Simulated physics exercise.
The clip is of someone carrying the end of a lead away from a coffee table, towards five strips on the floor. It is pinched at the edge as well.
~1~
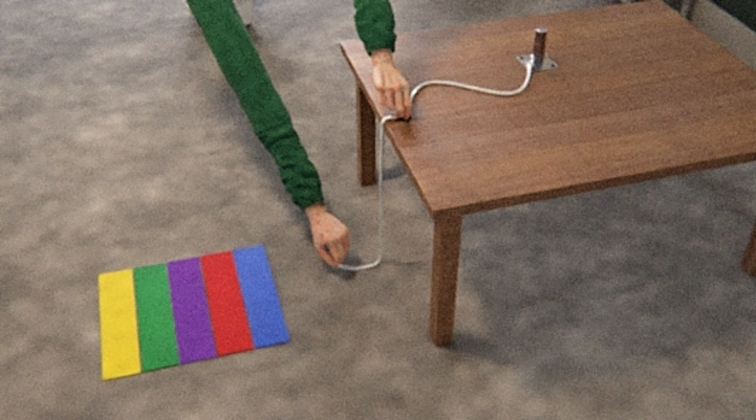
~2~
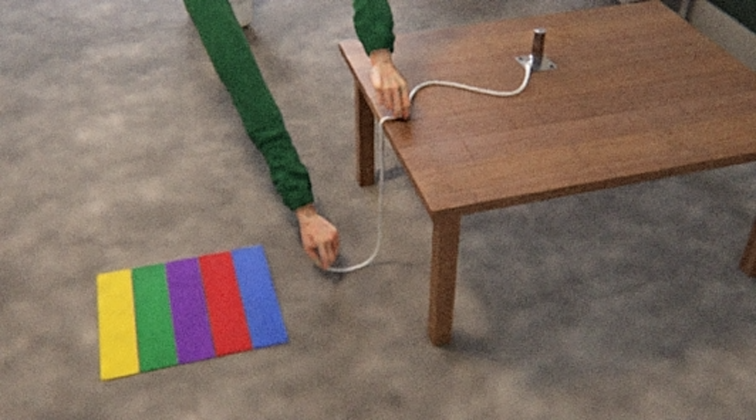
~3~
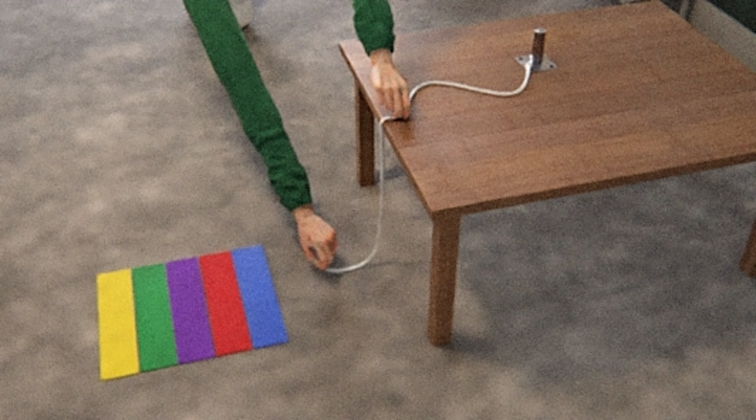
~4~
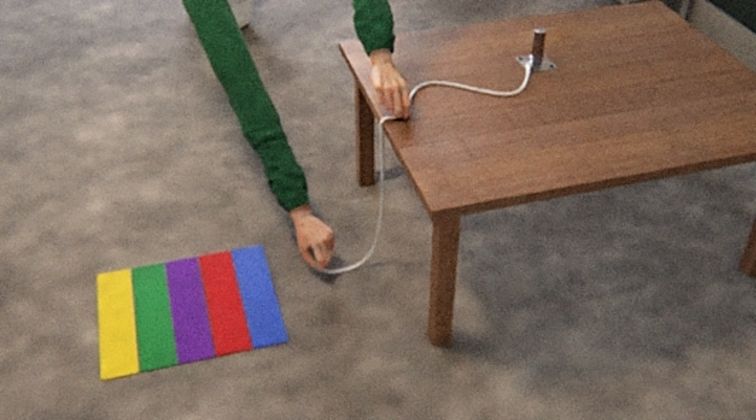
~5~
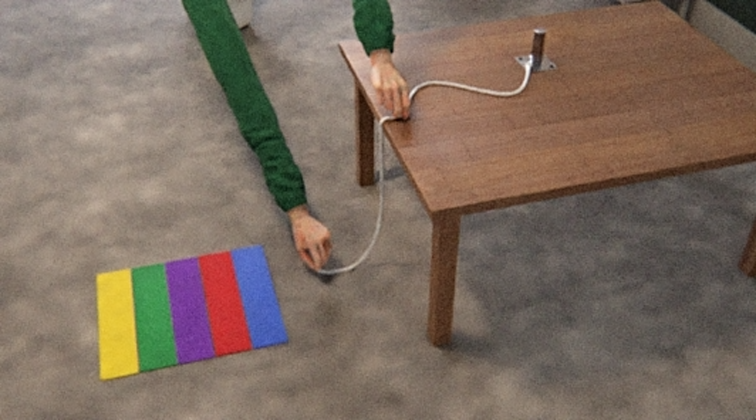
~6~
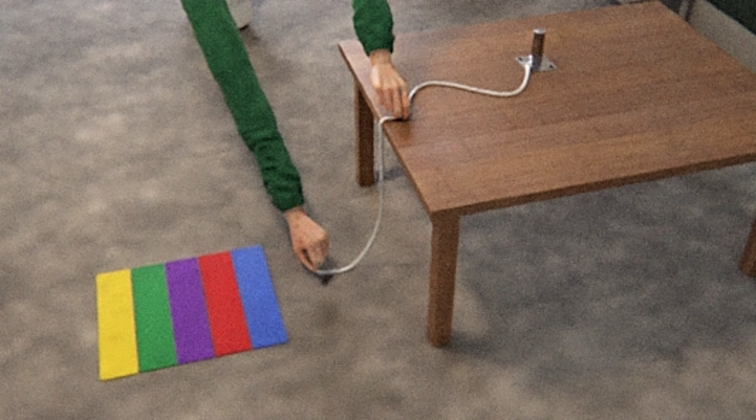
At the start, one green-sleeved hand pinches a white cord at the wooden table's edge while the other holds its end low, right of five coloured strips on the floor. The lower hand then shifts slightly left, the hanging cord curving a little more, while the upper hand stays put.
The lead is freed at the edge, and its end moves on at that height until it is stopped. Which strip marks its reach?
It halts on the green strip.
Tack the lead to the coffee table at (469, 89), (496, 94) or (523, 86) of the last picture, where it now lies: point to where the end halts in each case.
About (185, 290), (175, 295) and (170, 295).
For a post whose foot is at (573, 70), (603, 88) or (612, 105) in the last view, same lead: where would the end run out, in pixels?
About (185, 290), (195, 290) and (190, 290).
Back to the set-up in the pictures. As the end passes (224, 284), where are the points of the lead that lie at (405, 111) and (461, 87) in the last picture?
At (368, 139), then (429, 91).
Early on, end near (224, 285); over red.
Midway, end near (176, 294); over purple.
At the end of the slack, end near (148, 299); over green. Over green.
